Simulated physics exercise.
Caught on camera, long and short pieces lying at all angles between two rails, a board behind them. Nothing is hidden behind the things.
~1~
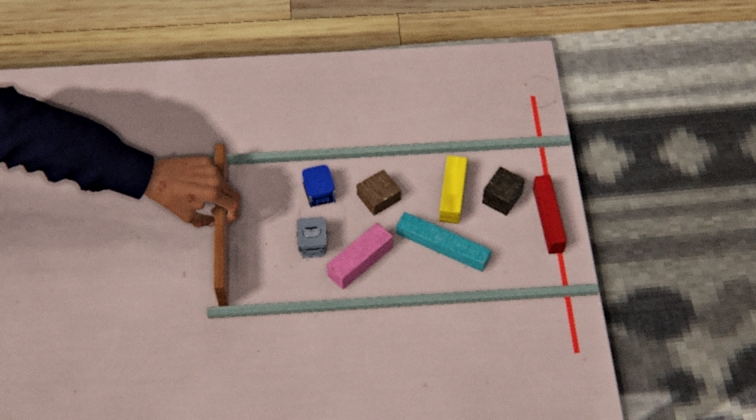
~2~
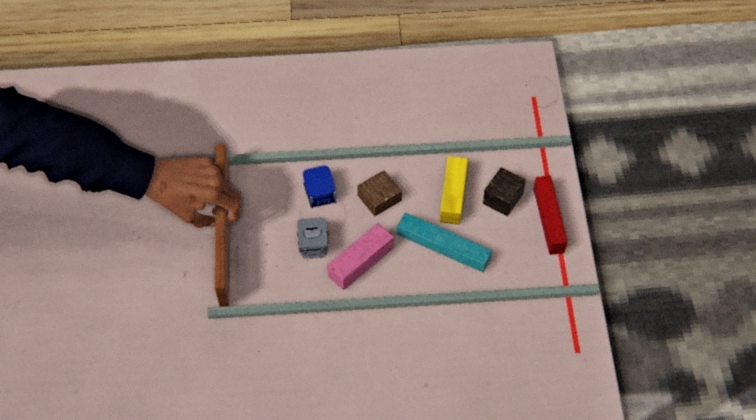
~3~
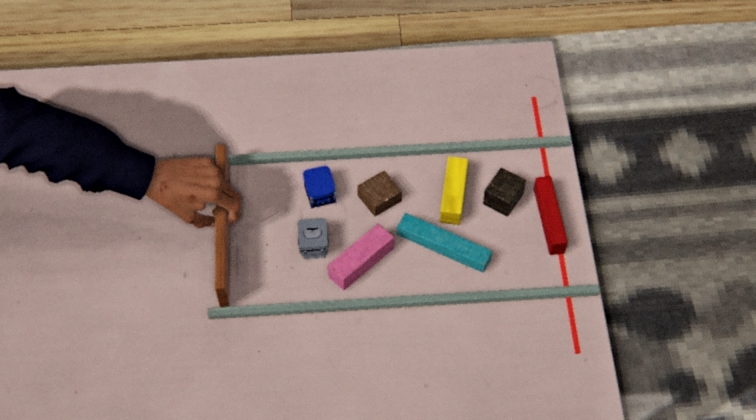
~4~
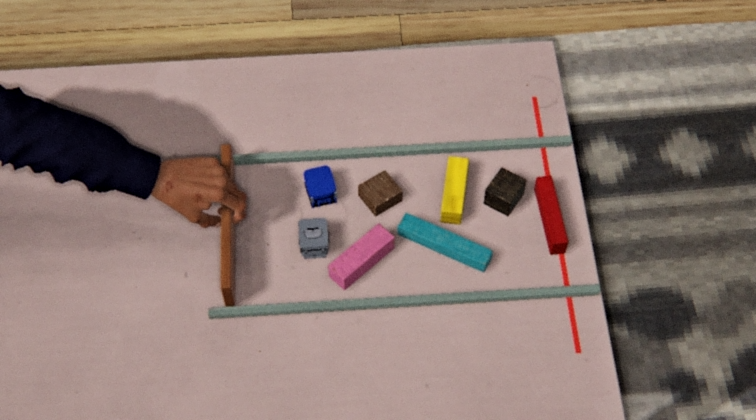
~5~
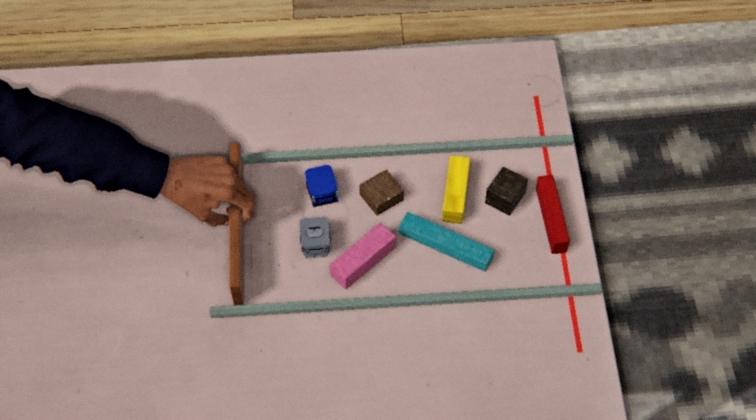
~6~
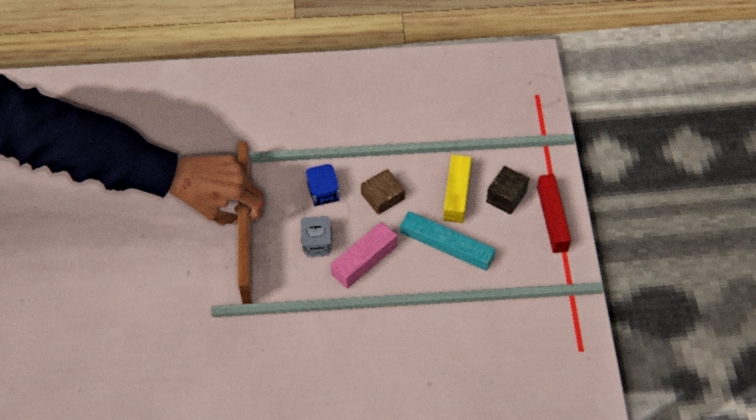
A hand in a dark sleeve grips an upright brown board at the left end of two grey-green rails on a pale pink surface, seen from above, with wood flooring and a patterned rug beyond. Between the rails lie blue, grey, brown, pink, turquoise, yellow and black pieces, with a red stick by a red line at right. The hand holds still, then slides the board slightly right, touching no pieces.
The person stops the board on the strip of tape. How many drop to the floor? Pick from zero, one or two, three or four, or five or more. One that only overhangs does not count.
The number that fall off is five or more.
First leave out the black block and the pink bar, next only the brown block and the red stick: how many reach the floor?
3 in the first case, 3 in the second.
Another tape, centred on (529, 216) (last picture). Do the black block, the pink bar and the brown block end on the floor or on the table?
The black block drops off, the pink bar survives, the brown block stays on.
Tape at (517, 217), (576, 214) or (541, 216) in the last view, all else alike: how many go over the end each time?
It would be 2, 6 and 4.
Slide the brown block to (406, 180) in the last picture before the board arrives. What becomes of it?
The brown block goes over.
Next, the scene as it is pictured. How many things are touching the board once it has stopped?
That makes 3.
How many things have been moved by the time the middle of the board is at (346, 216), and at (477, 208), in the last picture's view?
By then 4, and 8.
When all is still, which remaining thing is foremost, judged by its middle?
The pink bar.
A little later, none off yet; red stick at rest near (554, 213); black block at rest near (508, 190); yellow stick at rest near (457, 189).
Next, none off yet; red stick at rest near (555, 213); black block shifted a little near (523, 188); yellow stick shifted a little near (494, 188).
Later still, one off so far; red stick on its side near (614, 237); black block tilted a little near (595, 180); yellow stick shifted well along near (569, 180).
When it is over, the number that fall off is five or more; down, brown block, turquoise bar, yellow stick, black block and red stick.
